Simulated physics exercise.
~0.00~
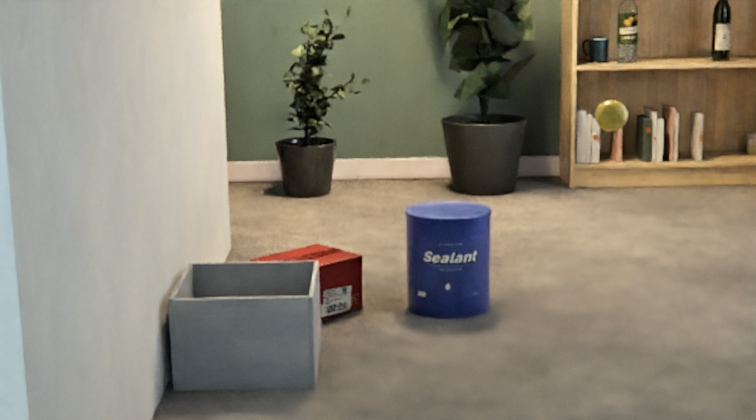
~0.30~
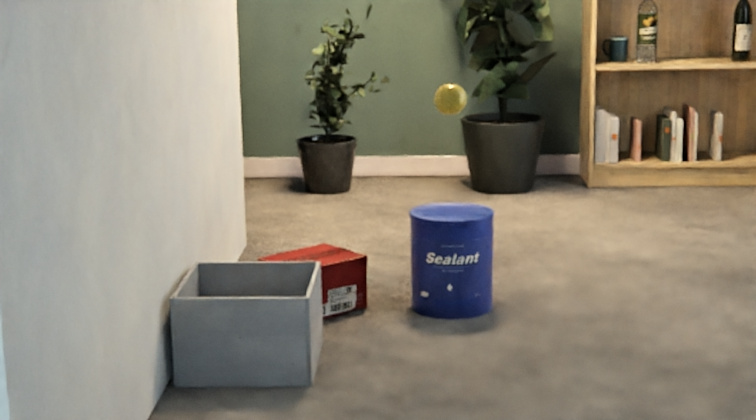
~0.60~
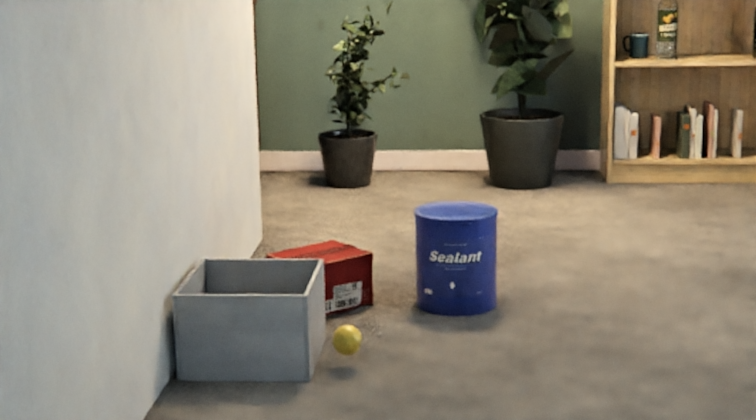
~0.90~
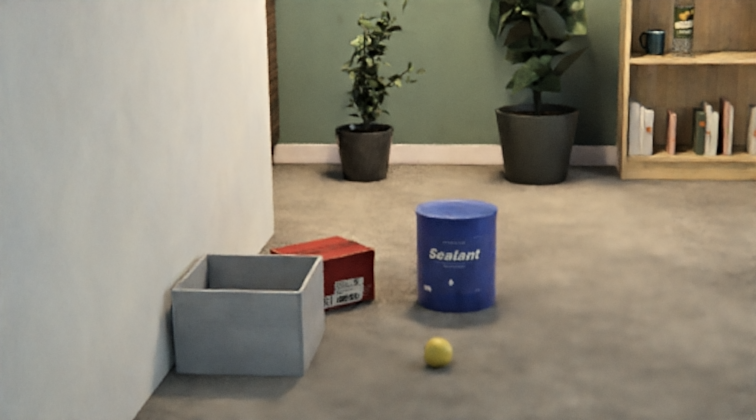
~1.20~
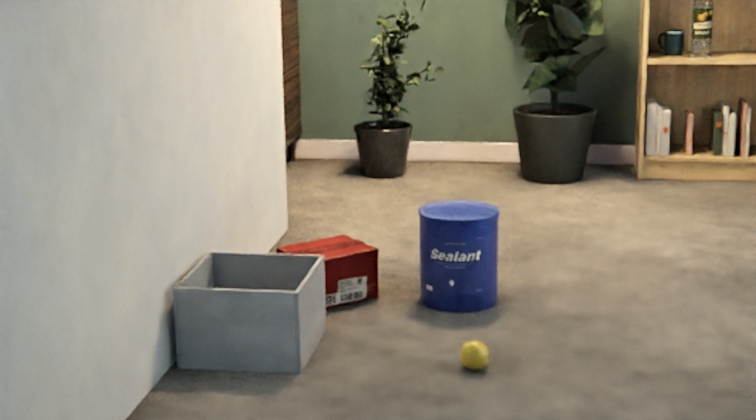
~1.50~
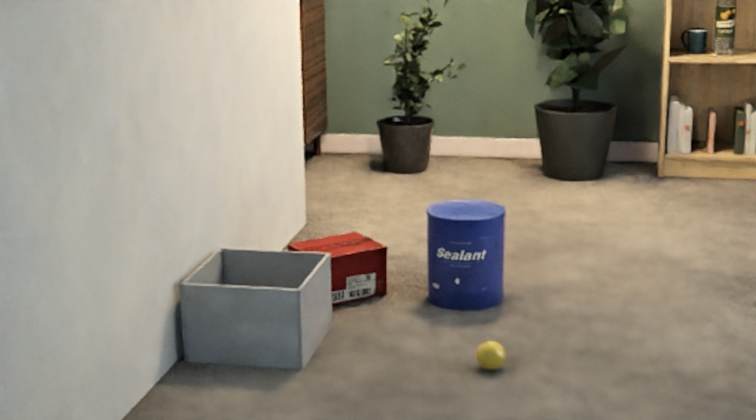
A room with a pale wall on the left, potted plants and a wooden bookshelf at the back is seen from slightly above, the view drifting gently sideways. An open grey box sits by the wall, with a red parcel just behind it and a blue pail labelled Sealant to the right. A yellow apple flies in from the right, in front of the shelf, and travels left through the air. It drops beside the box's right side, missing the opening, then moves back to the right across the floor. It slows and ends outside the box, in front of the pail, which stays put like the parcel.
